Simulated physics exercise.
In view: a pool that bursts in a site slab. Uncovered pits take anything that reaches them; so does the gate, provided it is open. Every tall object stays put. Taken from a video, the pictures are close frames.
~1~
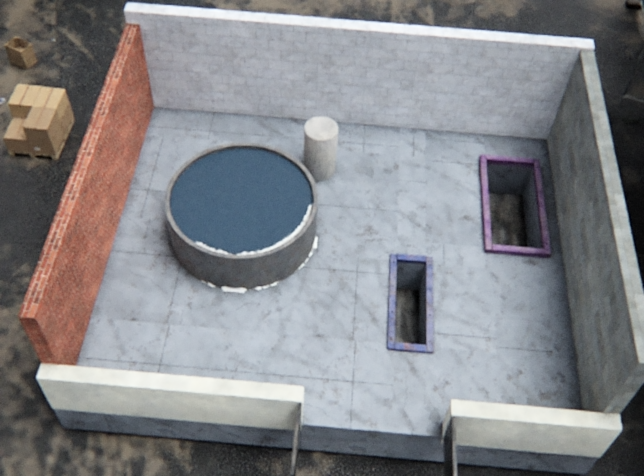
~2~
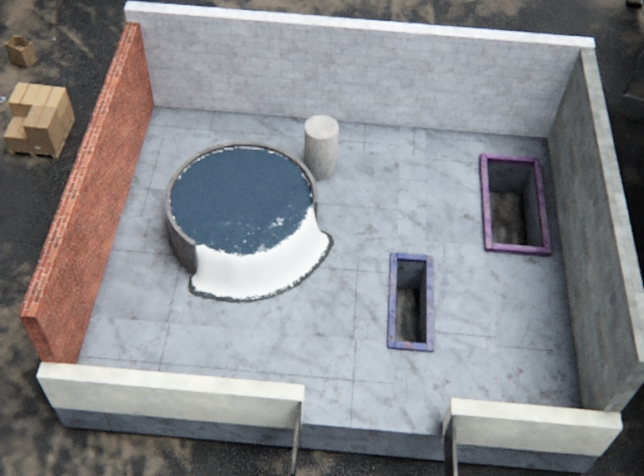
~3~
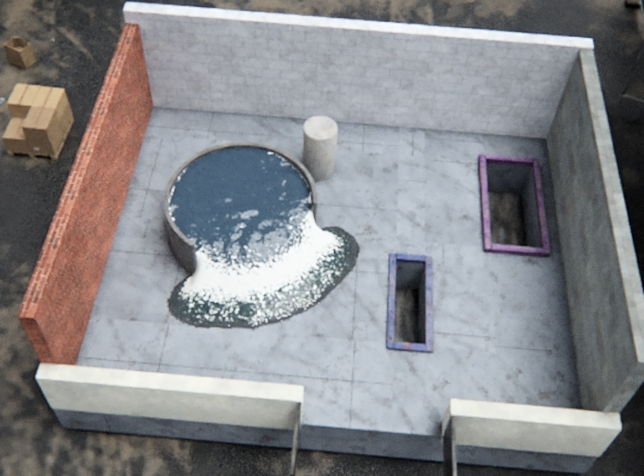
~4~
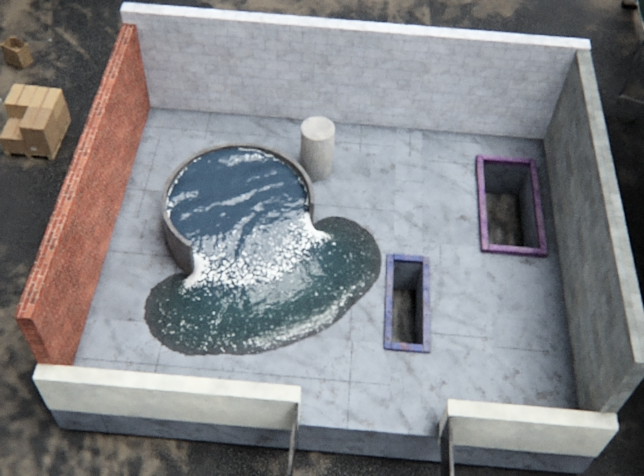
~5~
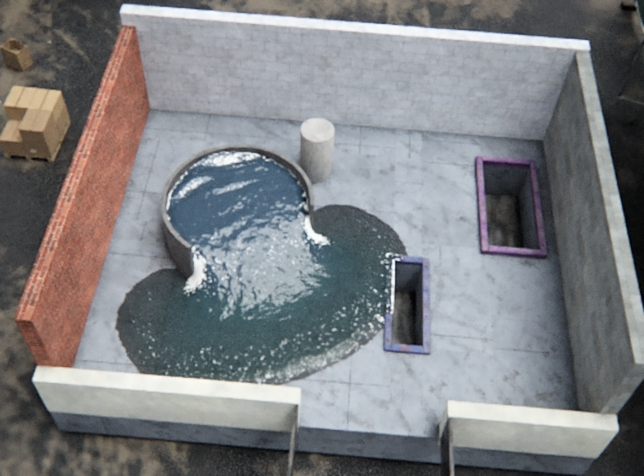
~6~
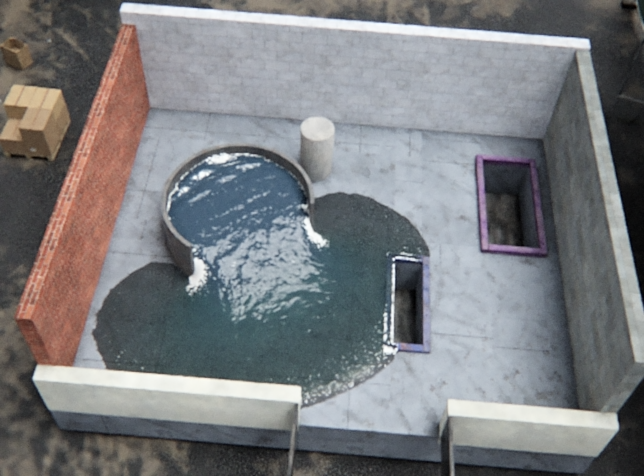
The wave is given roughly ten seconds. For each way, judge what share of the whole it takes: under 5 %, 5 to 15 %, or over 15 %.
Shares: The gate takes over 15 %; the purple pit takes under 5 %; the blue pit takes over 15 %.
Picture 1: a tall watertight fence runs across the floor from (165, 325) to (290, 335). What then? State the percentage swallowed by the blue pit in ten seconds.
Blue: About 35 %.
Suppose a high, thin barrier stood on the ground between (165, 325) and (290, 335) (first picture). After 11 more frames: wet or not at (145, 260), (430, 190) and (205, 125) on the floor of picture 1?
Same order as asked - soaked, unsoaked, unsoaked.
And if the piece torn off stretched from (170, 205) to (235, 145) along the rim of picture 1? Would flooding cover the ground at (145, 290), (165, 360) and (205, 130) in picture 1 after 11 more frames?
Spot by spot: Soaked through, then soaked through, then soaked through.
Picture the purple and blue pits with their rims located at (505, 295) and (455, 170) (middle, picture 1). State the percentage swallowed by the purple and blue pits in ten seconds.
I reckon purple ends up with 6 percent and blue with 4 percent.
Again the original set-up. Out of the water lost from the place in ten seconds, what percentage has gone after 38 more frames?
Around 90 % of the total, roughly.
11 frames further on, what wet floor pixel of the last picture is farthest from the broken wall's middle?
Roughly at (580, 433).
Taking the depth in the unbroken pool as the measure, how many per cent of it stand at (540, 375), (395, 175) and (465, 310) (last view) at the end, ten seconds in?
About 6, 6, 6 %.
A moment on, water covers 35 % of the floor; the gate 3 %, the purple pit 0 %, the blue pit 6 %.
Next, water covers 40 % of the floor; the gate 12 %, the purple pit 0 %, the blue pit 11 %.
Then, water covers 55 % of the floor; the gate 22 %, the purple pit 0 %, the blue pit 14 %.
Later, water covers 70 % of the floor; the gate 29 %, the purple pit 0 %, the blue pit 16 %.
In the end, water covers 95 % of the floor; the gate 34 %, the purple pit 0 %, the blue pit 17 %.
